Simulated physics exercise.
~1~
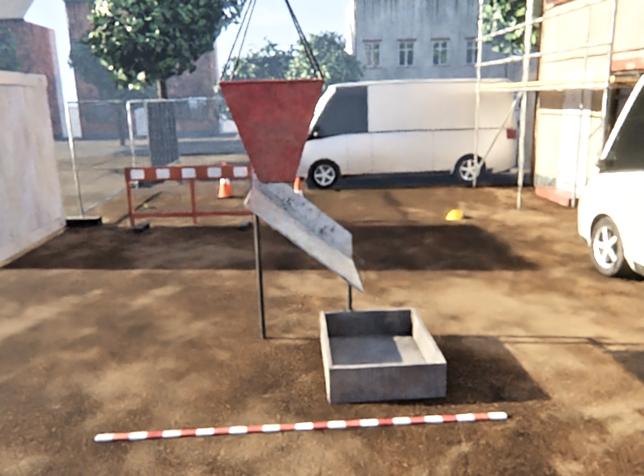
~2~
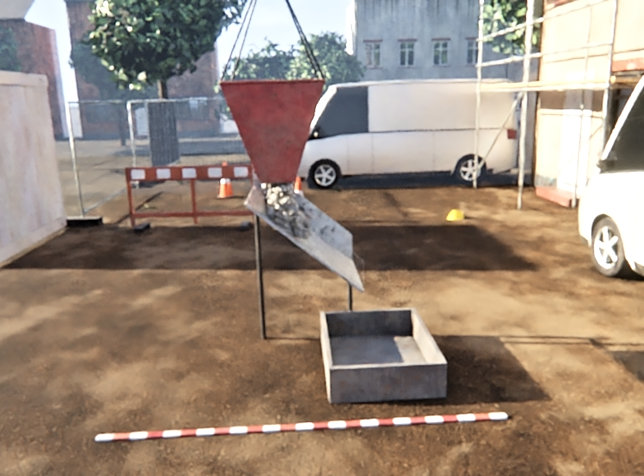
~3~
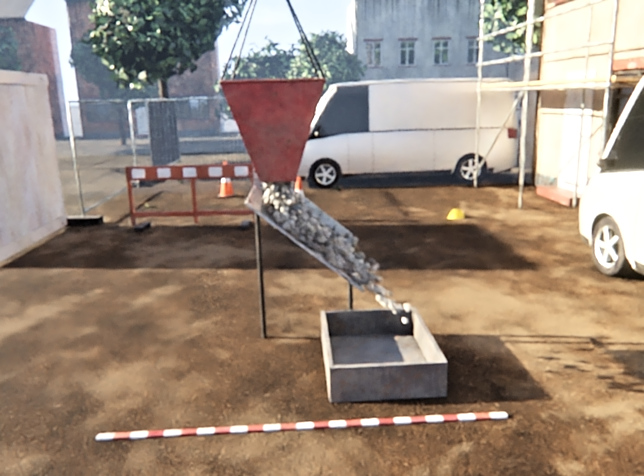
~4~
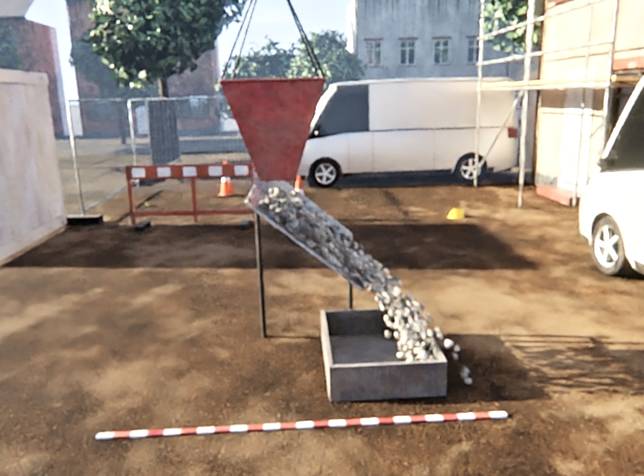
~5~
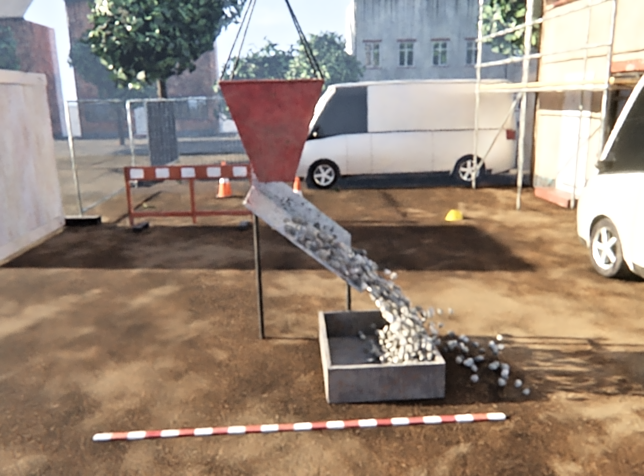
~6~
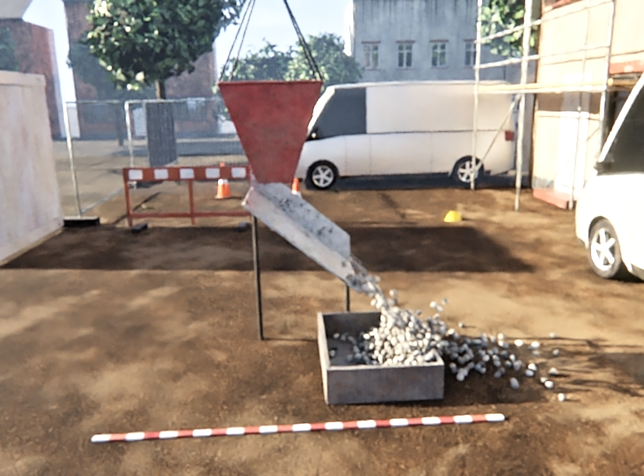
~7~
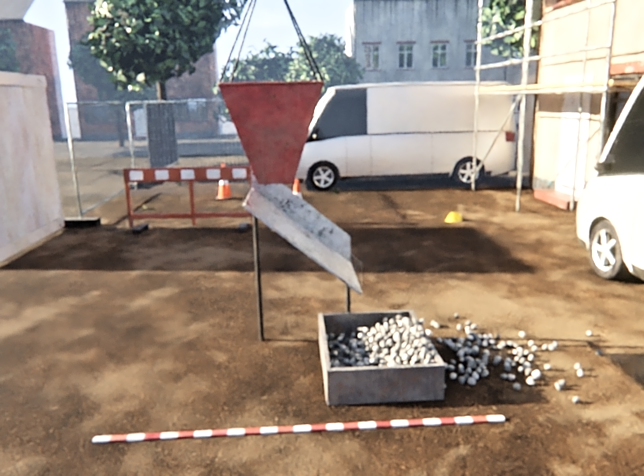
Pale stones poured from a hanging red hopper, slid down a sloping steel chute and tumbled into a low grey bin, some spilling over its right side, until most lay heaped inside and the rest were scattered on the dirt to the right.
